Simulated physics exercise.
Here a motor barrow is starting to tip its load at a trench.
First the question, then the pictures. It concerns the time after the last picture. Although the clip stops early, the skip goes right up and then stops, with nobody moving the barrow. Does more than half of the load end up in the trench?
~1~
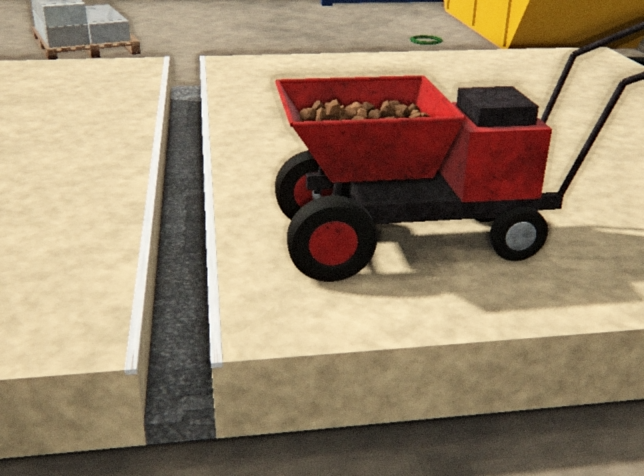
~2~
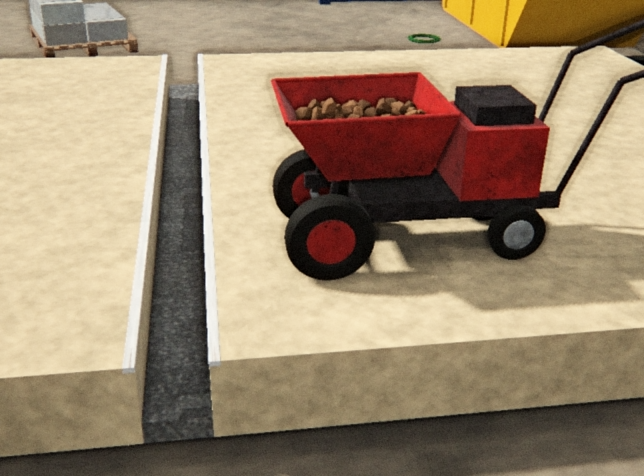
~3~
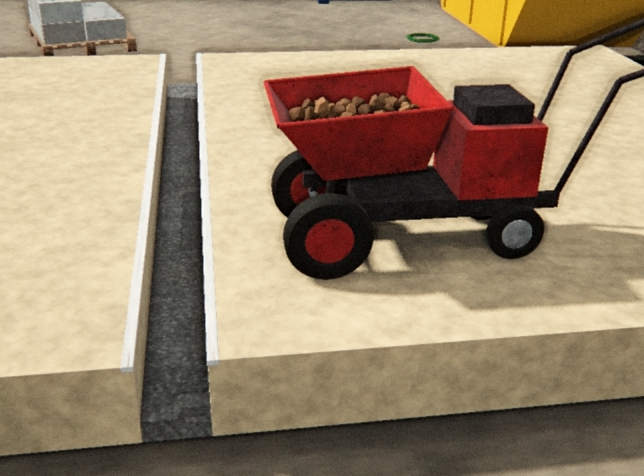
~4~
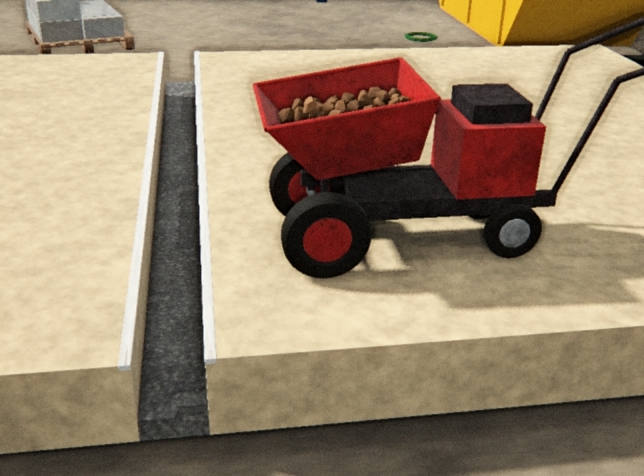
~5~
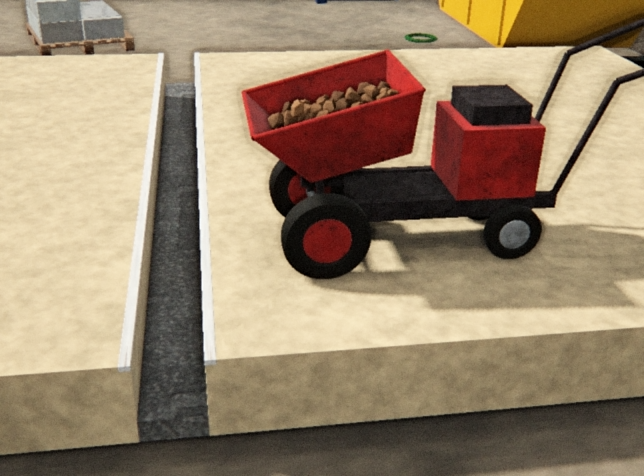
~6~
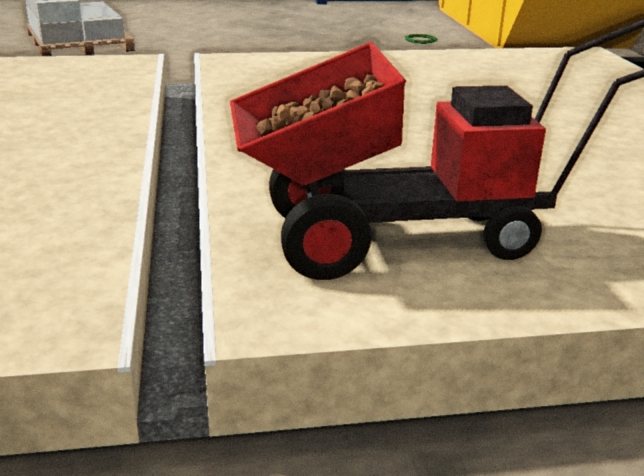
Yes.
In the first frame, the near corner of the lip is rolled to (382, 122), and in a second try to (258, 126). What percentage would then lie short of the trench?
In order: About 50 % and 0 %.
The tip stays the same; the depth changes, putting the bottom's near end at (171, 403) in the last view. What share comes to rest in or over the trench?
I'd put it at about 90 in a hundred.
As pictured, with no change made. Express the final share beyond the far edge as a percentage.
I'd put it at some 5 per cent of the load.
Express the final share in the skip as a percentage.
Estimate: Some 0 %.
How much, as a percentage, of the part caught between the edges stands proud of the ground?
0 %.
Just after the last frame, skip tipped steeply; every one in the skip.
A moment on, skip tipped right over; the larger part in the skip; about a tenth in or heaped over the trench.
Further on, skip tipped right over; roughly a quarter in the skip; roughly two thirds in or heaped over the trench; about a tenth beyond it.
When it is over, skip tipped right over; almost all in or heaped over the trench; about a tenth beyond it.
